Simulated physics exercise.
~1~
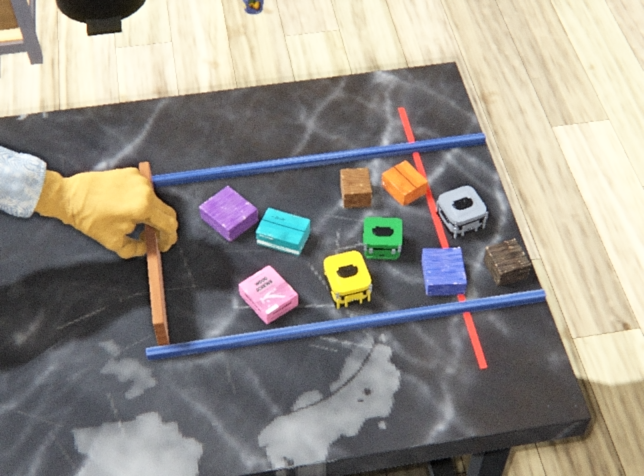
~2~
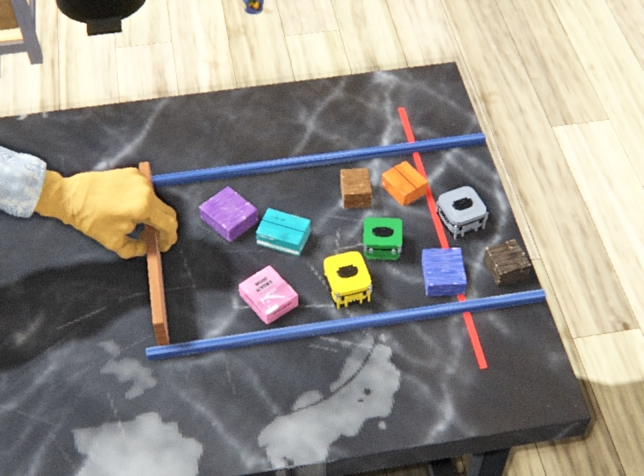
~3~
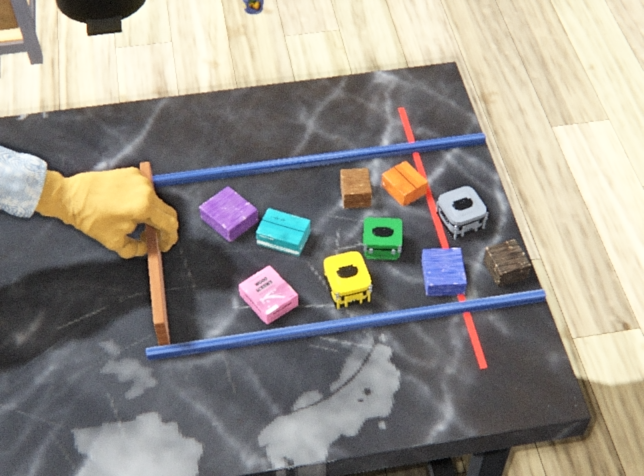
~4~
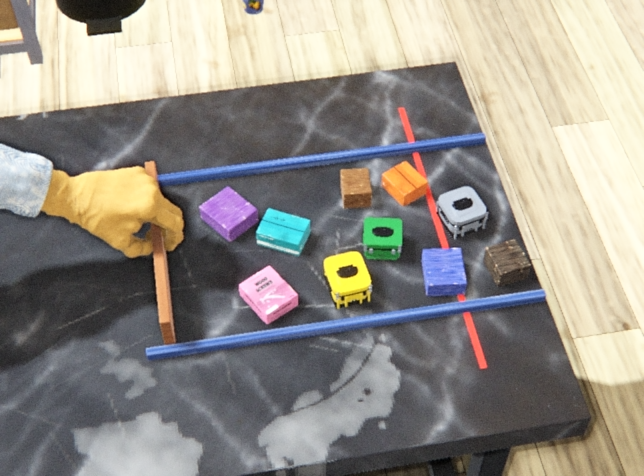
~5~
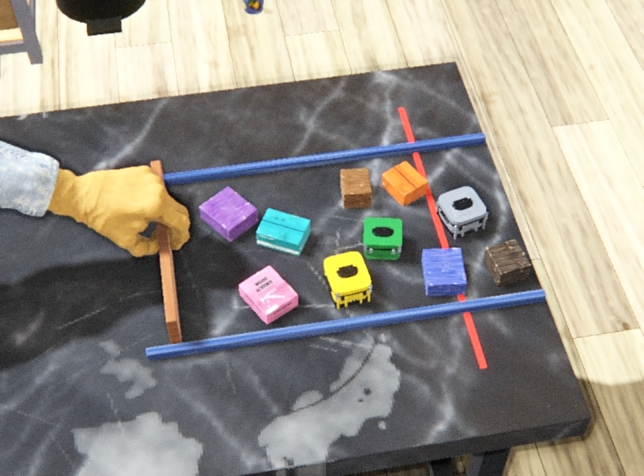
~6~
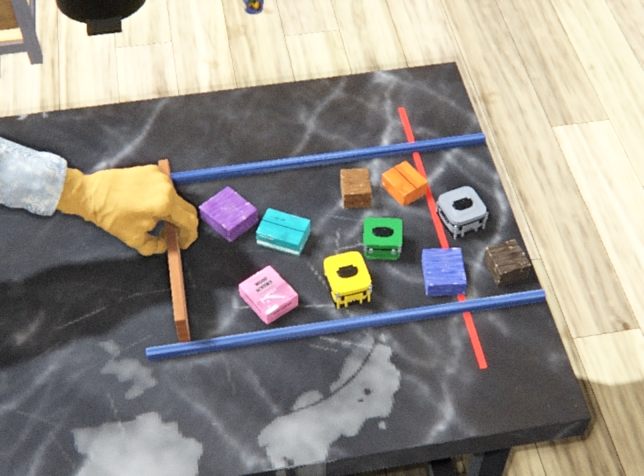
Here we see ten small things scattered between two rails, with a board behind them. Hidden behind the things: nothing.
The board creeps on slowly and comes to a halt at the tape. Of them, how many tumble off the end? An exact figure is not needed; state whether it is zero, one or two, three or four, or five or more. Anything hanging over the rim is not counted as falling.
The number falling off is three or four.
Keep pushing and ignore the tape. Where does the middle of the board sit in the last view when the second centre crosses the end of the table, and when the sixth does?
Roughly (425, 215) and then roughly (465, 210).
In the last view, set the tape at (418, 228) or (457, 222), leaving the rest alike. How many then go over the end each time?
In order, 1 and 4.
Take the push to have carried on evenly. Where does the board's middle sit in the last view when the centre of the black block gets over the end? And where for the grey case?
I'd say about (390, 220) for the first one and about (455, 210) for the second.
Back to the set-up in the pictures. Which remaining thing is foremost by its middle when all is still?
Looks like the grey case to me.
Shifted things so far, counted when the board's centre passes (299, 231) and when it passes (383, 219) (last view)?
By the first moment it's 4, by the second it's 10.
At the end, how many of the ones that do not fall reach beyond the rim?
The tally is 1.
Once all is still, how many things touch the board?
I count 3 of them.
A little later, none off yet; black block at rest near (507, 263); grey case at rest near (461, 212); blue block at rest near (444, 272).
When it is over, the number that fall off is three or four; down, orange box, blue block and black block.
